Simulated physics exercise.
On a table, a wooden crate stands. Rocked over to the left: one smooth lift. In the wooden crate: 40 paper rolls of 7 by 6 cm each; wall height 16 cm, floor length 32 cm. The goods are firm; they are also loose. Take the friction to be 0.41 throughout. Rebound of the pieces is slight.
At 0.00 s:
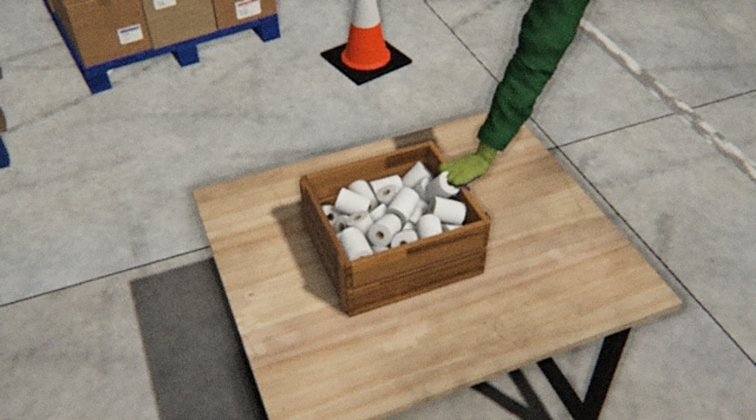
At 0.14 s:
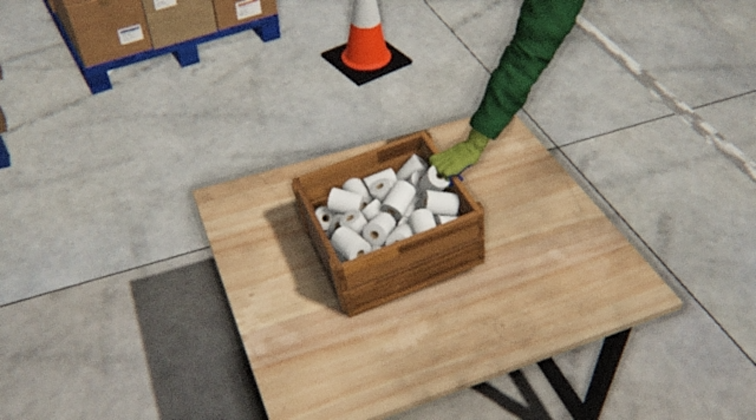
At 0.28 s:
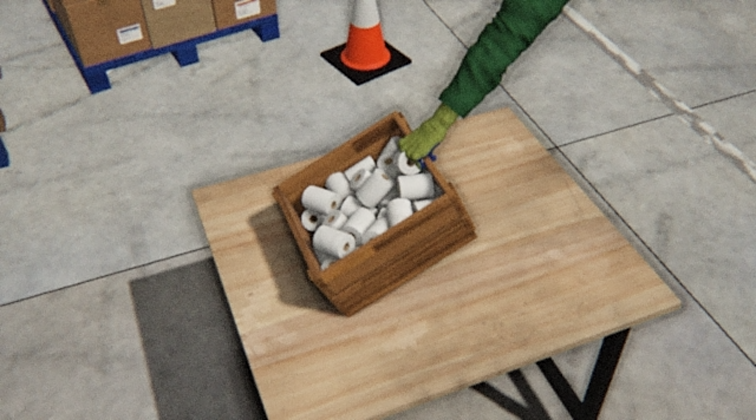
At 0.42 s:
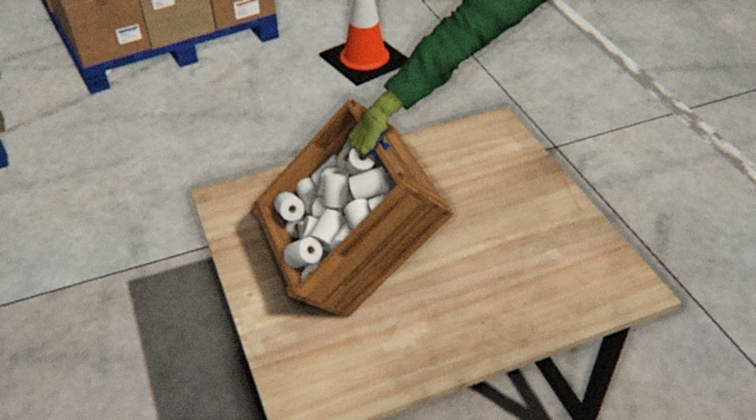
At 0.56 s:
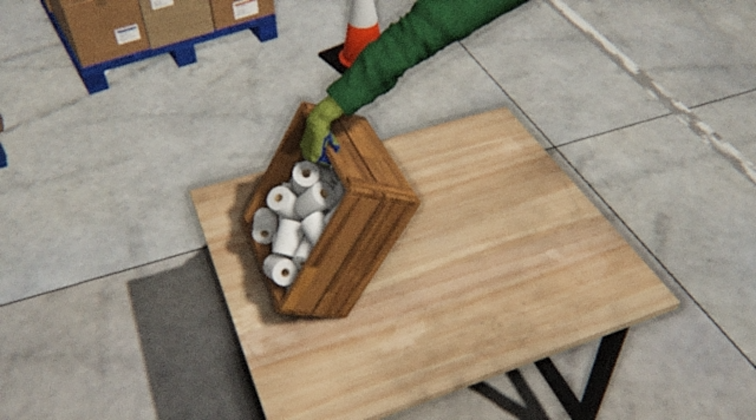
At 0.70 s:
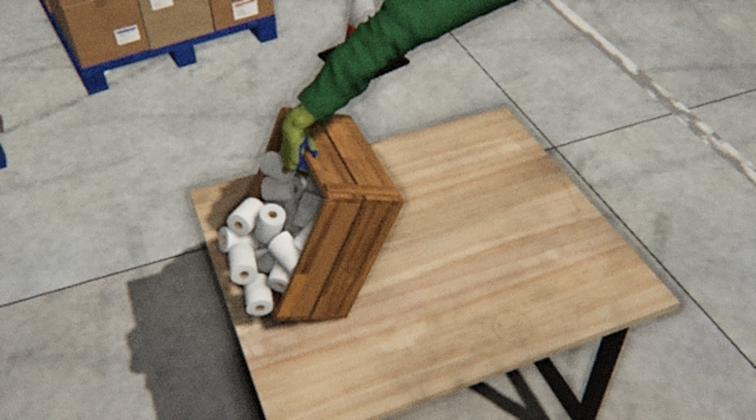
On a wooden table, a green-gloved hand tilts a crate leftward until some white rolls slide out.
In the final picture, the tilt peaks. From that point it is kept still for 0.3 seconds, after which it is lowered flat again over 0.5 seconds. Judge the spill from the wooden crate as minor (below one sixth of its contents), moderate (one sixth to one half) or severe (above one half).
Moderate.
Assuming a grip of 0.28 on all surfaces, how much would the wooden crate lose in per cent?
In that case the wooden crate sheds 20 per cent of its load.
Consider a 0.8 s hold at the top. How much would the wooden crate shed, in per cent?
Wooden crate: 30%.
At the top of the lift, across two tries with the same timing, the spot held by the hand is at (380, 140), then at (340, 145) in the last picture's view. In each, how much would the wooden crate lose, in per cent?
First try the wooden crate sheds 10 per cent of its load, second try 10 per cent.
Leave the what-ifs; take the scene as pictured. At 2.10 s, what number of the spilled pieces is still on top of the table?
I'd guess near 3.
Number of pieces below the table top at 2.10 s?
I'd put the number around 8.
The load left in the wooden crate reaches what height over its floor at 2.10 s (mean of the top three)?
It stands close to 13 cm high.
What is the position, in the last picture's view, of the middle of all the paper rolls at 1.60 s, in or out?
In the last view, the centre sits near (362, 240).
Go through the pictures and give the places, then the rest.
In the first picture (each is followed by its nearest rim corner in this view), wooden crate, (351, 263); 0° from level; none out.
The second picture shows wooden crate, (342, 266); 7° from level.
The third picture shows wooden crate, (319, 275); 23° from level.
The fourth picture shows wooden crate, (296, 291); 43° from level.
The fifth picture shows wooden crate, (281, 307); 59° from level.
The sixth picture shows wooden crate, (276, 315); 66° from level; 4 out, the lowest roll at (258, 295).
After 0.92 s, tilt 66°; wooden crate 32 in, 8 out.
After 1.21 s, tilt 41°; wooden crate 30 in, 10 out.
After 1.60 s, tilt 0°; wooden crate 29 in, 11 out.
Outcome (at 2.10 s), wooden crate 29 in, 11 out. Asked share, 11 of 40, 28 per cent.
